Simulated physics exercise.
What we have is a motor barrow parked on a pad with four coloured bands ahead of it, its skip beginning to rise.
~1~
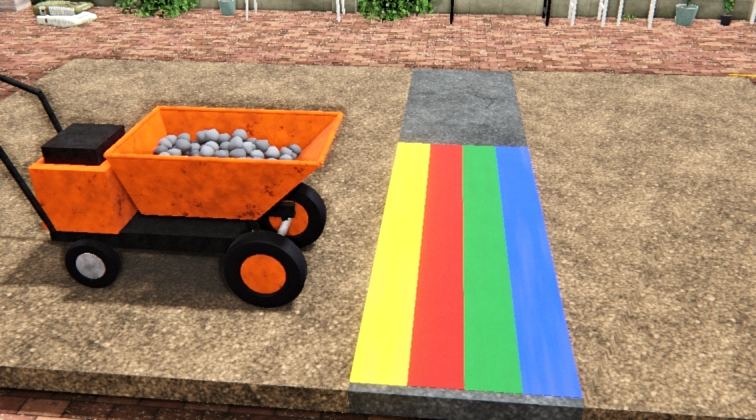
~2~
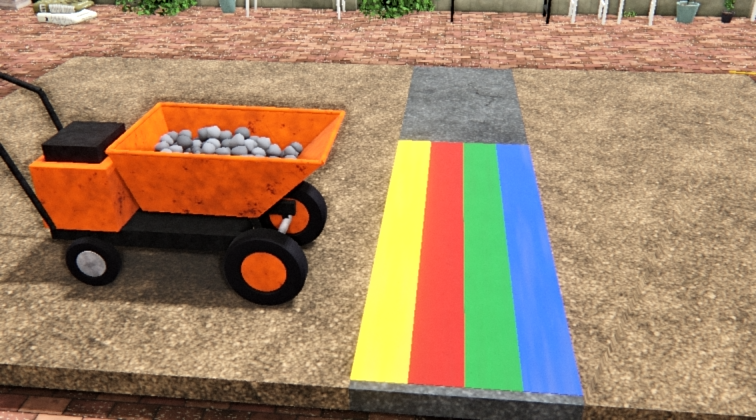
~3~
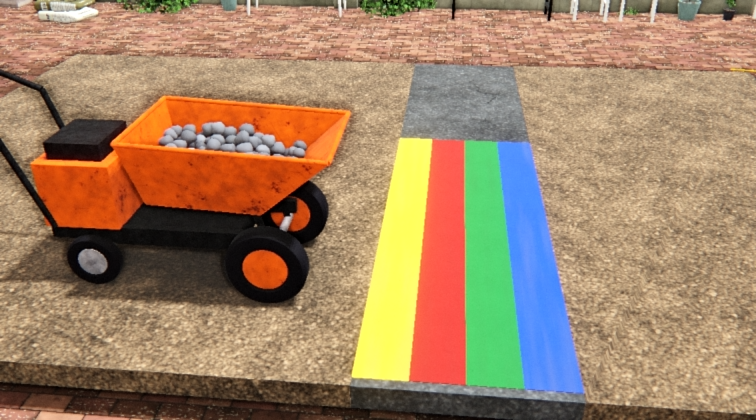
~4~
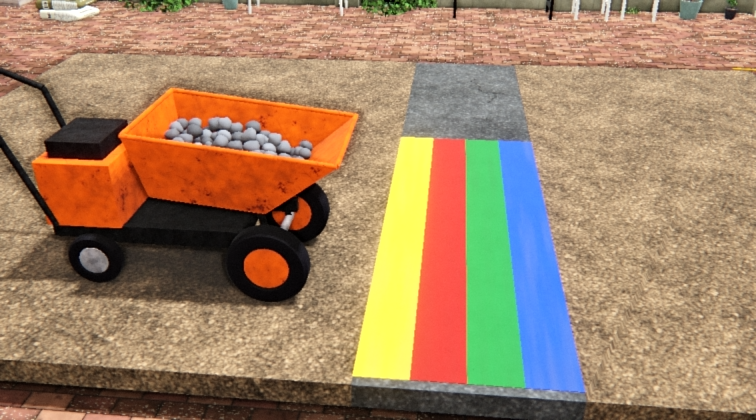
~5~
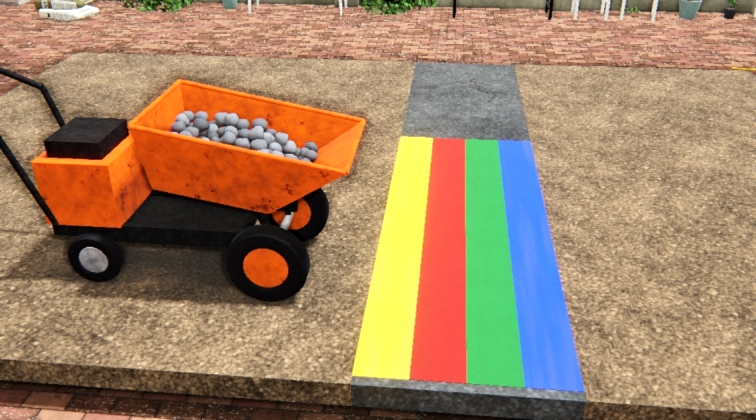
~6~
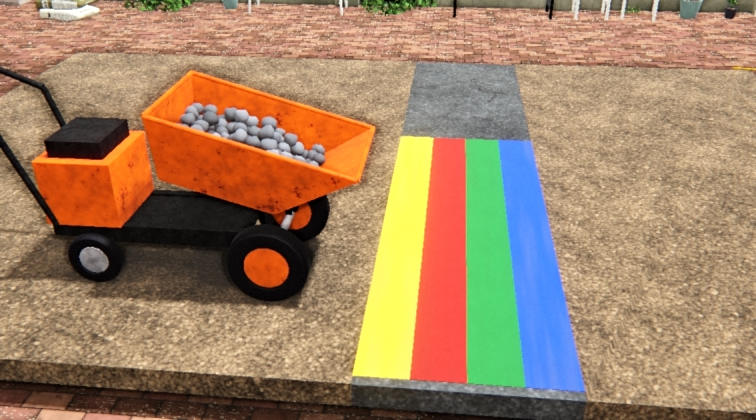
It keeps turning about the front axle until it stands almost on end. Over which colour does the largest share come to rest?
The heap favours the red strip.
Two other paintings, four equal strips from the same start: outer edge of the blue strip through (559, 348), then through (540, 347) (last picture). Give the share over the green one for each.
In turn 20 and 20 in a hundred.
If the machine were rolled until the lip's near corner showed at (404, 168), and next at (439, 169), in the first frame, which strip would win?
The first try: The blue strip. The second: That blue strip.
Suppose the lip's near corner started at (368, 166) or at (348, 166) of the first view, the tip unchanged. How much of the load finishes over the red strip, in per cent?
Roughly 10 per cent, and 20 per cent.
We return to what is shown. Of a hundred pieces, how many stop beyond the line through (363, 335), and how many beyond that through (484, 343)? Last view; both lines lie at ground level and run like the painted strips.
In turn 80 and 40 in a hundred.
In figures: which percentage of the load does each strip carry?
Yellow strip near 0; red strip near 30; green strip near 20; blue strip near 10.
Just after the last frame, skip tipped steeply; every one in the skip.
A moment on, skip tipped right over; roughly two thirds in the skip; just a few over the yellow strip; roughly a third over the red strip; just a few over the green strip.
Further on, skip tipped right over; roughly a quarter in the skip; just a few over the yellow strip; roughly a third over the red strip; roughly a quarter over the green strip; about a tenth over the blue strip; about a tenth off the paint.
When it is over, skip tipped right over; roughly a quarter in the skip; just a few over the yellow strip; roughly a quarter over the red strip; roughly a quarter over the green strip; about a tenth over the blue strip; about a tenth off the paint.
